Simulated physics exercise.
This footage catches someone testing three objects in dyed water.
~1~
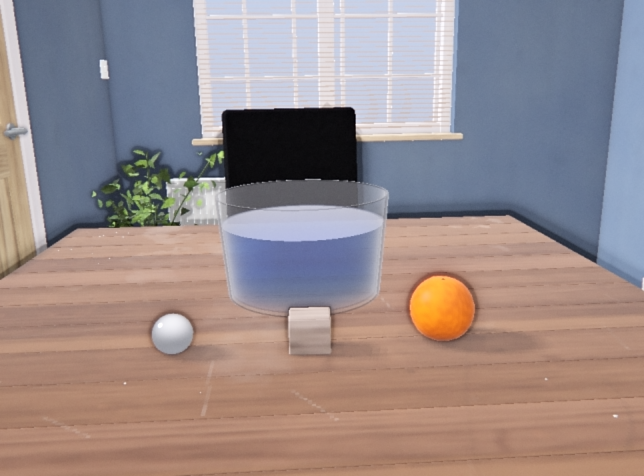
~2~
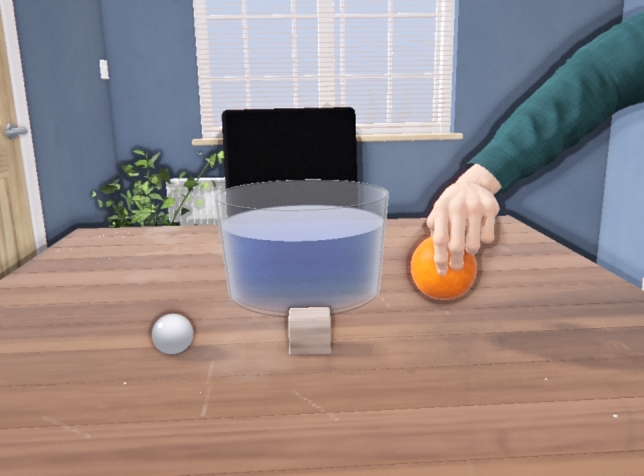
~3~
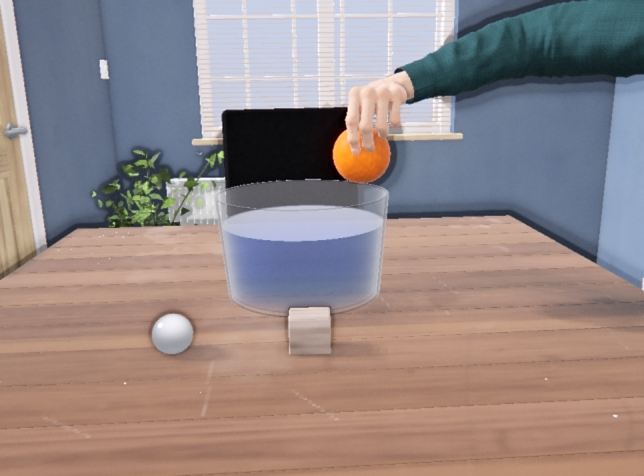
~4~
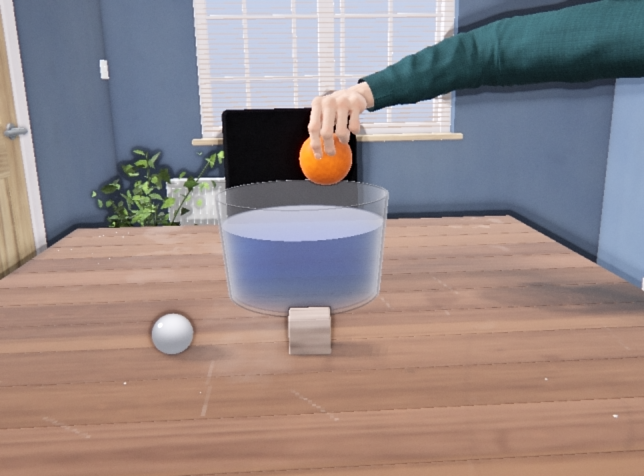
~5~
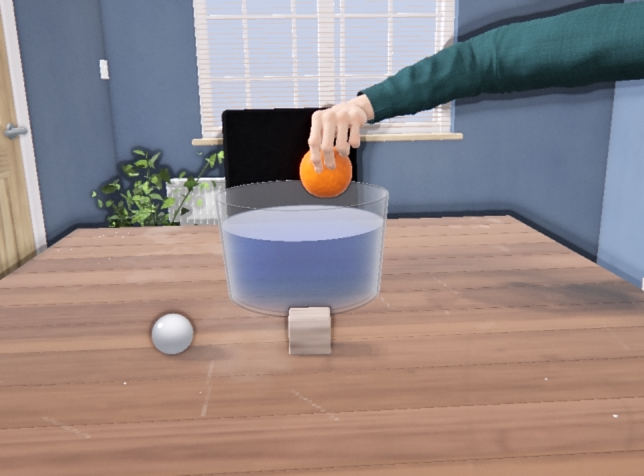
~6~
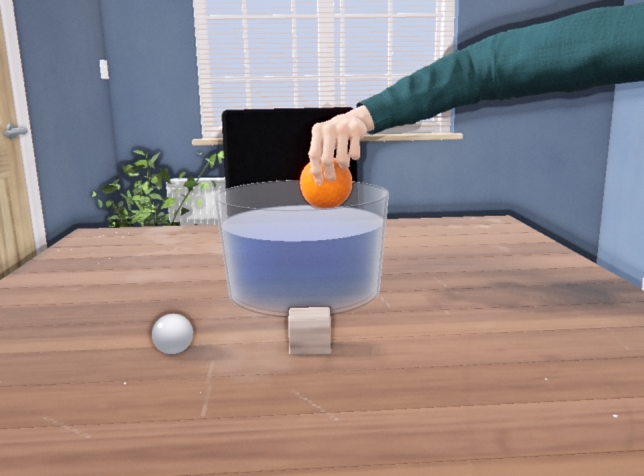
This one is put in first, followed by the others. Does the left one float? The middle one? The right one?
Starting at the left, it drops under, then it rides the liquid, then it rides the liquid.
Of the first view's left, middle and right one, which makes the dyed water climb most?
It is the rightmost piece.
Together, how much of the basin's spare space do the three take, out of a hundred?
My figure is 16 per cent.
A moment on, the orange stays afloat.
Further on, the wooden block stays afloat.
When it is over, the steel ball drops to the bottom; afloat, wooden block and orange.
